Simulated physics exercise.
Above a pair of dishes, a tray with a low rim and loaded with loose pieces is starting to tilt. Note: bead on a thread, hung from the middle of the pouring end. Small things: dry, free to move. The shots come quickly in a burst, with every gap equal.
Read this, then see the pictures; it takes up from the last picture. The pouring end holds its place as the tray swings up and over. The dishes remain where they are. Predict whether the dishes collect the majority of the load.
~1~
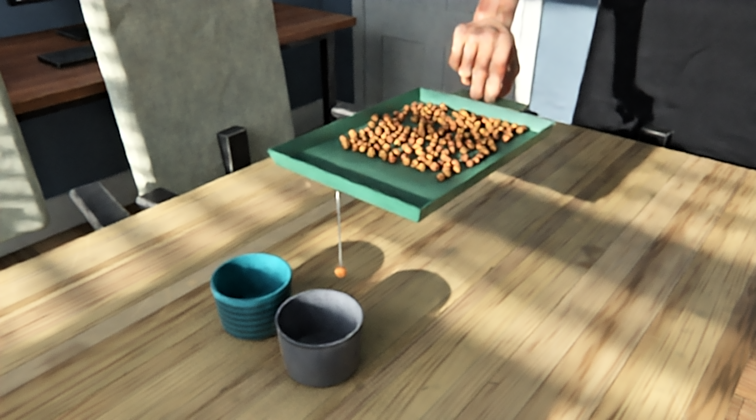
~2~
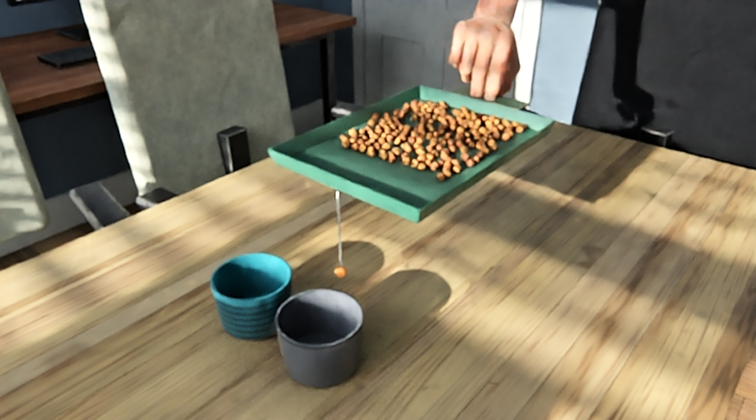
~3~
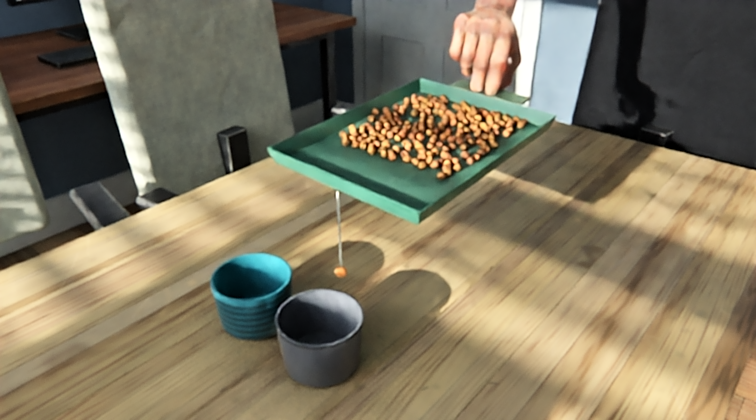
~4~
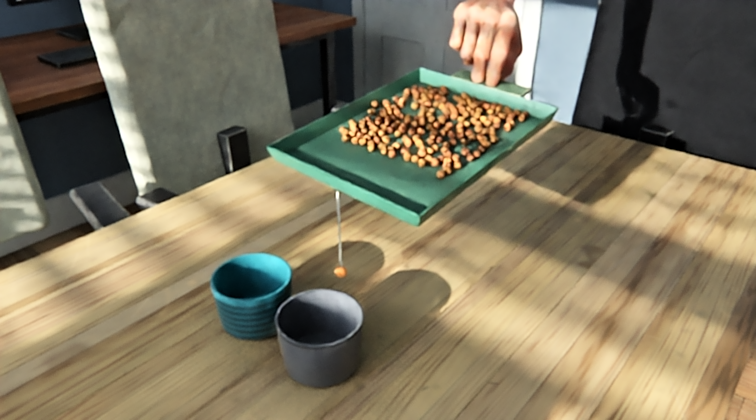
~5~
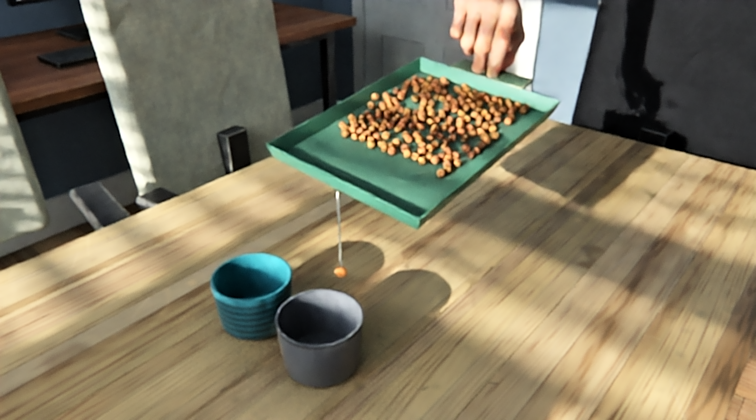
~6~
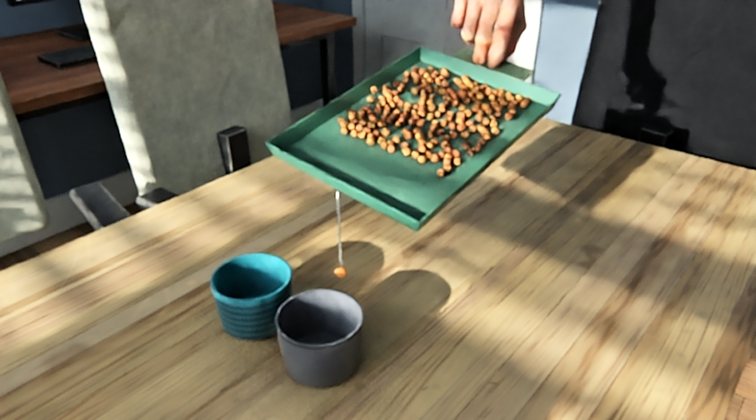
They collect only a minority.
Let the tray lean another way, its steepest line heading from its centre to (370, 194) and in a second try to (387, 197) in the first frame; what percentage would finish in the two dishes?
Well, 40 percent for one and then 20 percent for the other.
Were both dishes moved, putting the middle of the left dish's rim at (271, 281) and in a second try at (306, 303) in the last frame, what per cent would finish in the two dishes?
First try: Roughly 20 per cent; second try: Roughly 30 per cent.
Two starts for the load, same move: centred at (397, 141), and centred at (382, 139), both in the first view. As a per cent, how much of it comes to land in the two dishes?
First about 10, then 10 per cent.
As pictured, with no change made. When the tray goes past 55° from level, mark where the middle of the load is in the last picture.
(410, 194).
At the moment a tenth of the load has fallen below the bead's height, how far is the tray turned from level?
About 60° of tilt.
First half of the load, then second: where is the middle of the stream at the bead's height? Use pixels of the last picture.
Close to (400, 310), then close to (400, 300).
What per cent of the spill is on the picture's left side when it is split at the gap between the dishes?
Left share: Close to 0 %.
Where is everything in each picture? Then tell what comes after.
Corners of the pouring end at (275, 149) and (418, 205), level; middle of the load at (436, 136), cereal balls; left dish at (223, 312); right dish at (290, 357); bead on its thread at (341, 272), in the first picture.
Corners of the pouring end at (275, 149) and (418, 206), level; middle of the load at (436, 135), in the second picture.
Corners of the pouring end at (275, 148) and (418, 208), tipped barely, lowest at the right corner; middle of the load at (437, 131), in the third picture.
Corners of the pouring end at (274, 146) and (418, 211), tipped a little, lowest at the right corner; middle of the load at (437, 125), in the fourth picture.
Corners of the pouring end at (274, 144) and (418, 214), tipped a little, lowest at the right corner; middle of the load at (437, 120), in the fifth picture.
Corners of the pouring end at (273, 142) and (418, 217), tipped a little, lowest at the right corner; middle of the load at (437, 114); left dish at (223, 312); right dish at (290, 357), in the sixth picture.
Soon after the last picture, tray tipped steeply; nearly all on the tray; a stray few in the right dish; a small part outside both; a stray few in the air.
A little later, tray tipped right over; about half on the tray; a stray few in the right dish; a small part outside both; about a third in the air.
Later still, tray tipped past a quarter turn; a small part in the right dish; nearly all outside both.
At rest, tray tipped past a quarter turn; a small part in the right dish; none in the left dish; nearly all outside both.
